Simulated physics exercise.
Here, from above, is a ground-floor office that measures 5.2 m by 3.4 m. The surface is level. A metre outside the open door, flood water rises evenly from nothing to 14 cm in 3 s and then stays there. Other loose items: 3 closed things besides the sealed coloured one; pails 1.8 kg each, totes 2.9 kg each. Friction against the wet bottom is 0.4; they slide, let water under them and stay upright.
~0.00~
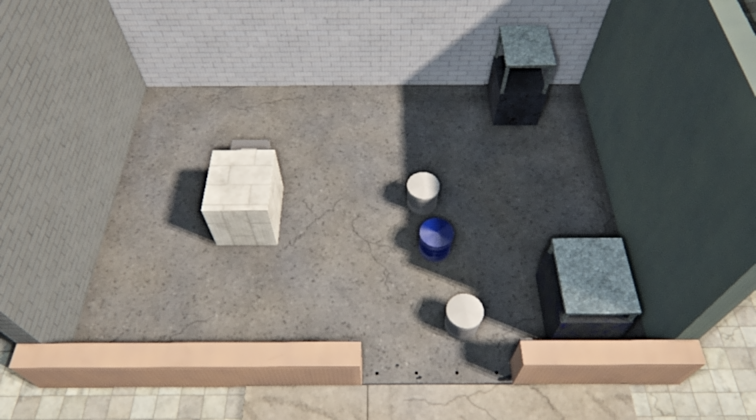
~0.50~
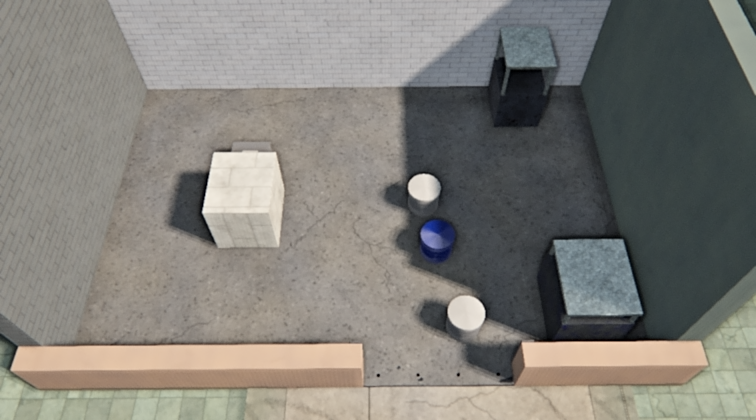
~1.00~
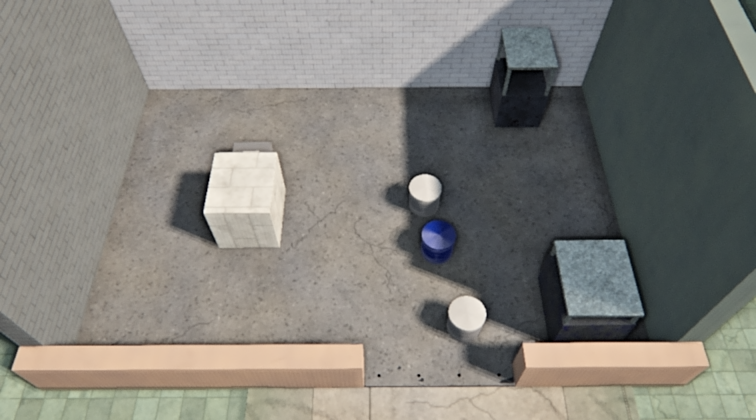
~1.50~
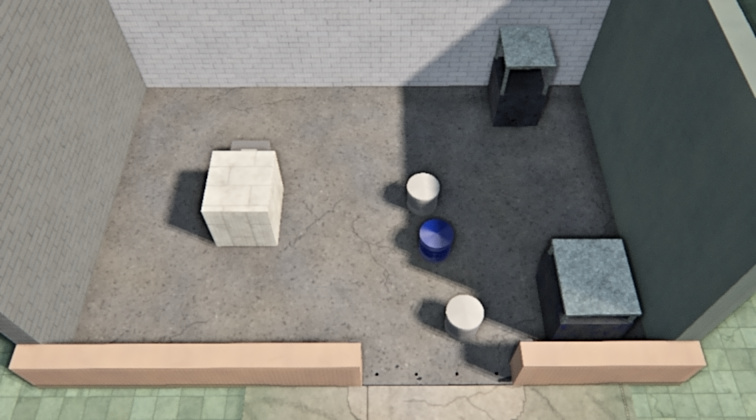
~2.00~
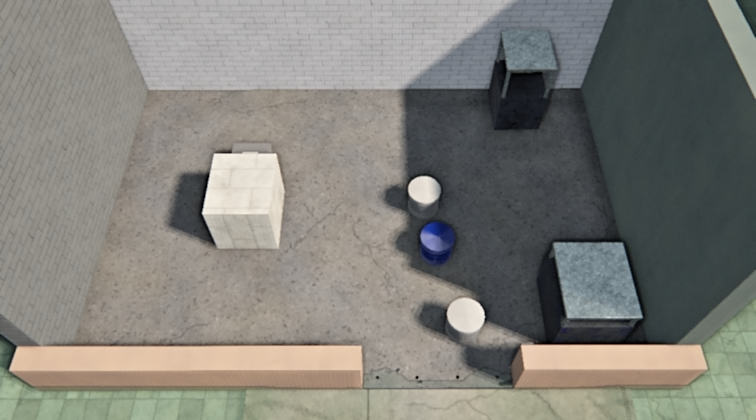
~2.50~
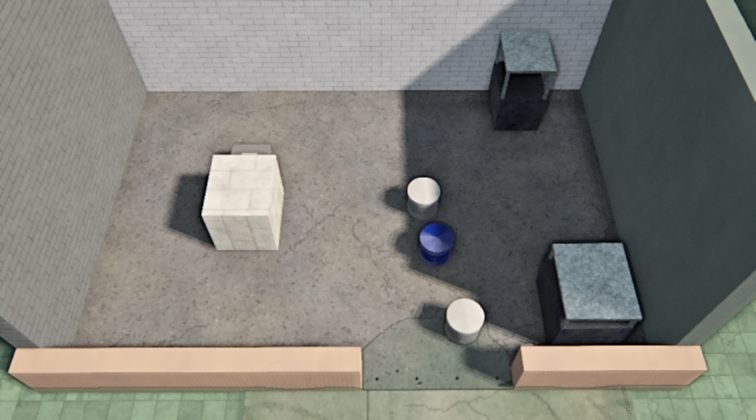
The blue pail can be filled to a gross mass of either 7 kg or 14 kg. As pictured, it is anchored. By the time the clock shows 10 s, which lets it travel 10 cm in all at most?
Only the hefty one is fine.
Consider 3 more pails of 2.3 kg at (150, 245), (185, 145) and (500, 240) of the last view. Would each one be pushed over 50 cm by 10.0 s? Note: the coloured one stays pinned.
Result, in turn - falls shy; falls shy; exceeds it.
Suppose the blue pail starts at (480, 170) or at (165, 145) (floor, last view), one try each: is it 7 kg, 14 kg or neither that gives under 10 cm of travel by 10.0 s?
In turn: The smaller is enough; either load holds.
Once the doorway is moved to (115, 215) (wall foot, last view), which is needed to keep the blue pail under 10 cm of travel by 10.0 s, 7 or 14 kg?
Under that setup, the light option succeeds.
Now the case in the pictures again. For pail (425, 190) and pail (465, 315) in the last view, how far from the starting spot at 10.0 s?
Respectively 30 and 250 centimetres.
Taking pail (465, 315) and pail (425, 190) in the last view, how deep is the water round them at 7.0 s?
First roughly 8 cm, second roughly 2 cm.
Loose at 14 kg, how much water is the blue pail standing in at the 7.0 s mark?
About 5 cm.
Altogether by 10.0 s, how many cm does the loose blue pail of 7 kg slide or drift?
50 cm, roughly.
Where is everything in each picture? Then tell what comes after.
In the first frame, the blue pail at (437, 232) rests on the ground; 0.0 m2 under water; 0 of 4 have shifted.
In the second frame, the blue pail at (438, 234) rests on the ground; 0.0 m2 under water; 0 of 4 have shifted.
In the third frame, the blue pail at (439, 235) rests on the ground; 0.0 m2 under water; 0 of 4 have shifted.
In the fourth frame, the blue pail at (437, 234), on the bottom; 0.0 m2 under water; 0 of 4 have shifted.
In the fifth frame, the blue pail at (438, 237), on the bottom; water covers 0.0 m2; 0 of 4 have shifted.
In the sixth frame, the blue pail at (437, 238), on the bottom; water covers 0.4 m2; 0 of 4 have shifted.
After 3.5 s the blue pail would be 0 cm from its start with 7 kg and 0 cm from its start with 14 kg; 4 cm of water round it then.
After 4.5 s the blue pail would be 30 cm from its start with 7 kg and 0 cm from its start with 14 kg; 6 cm of water round it then.
After 7.0 s the blue pail would be 53 cm from its start with 7 kg and 0 cm from its start with 14 kg; 5 cm of water round it then.
After 10.0 s the blue pail would be 53 cm from its start with 7 kg and 0 cm from its start with 14 kg; 6 cm of water round it then.
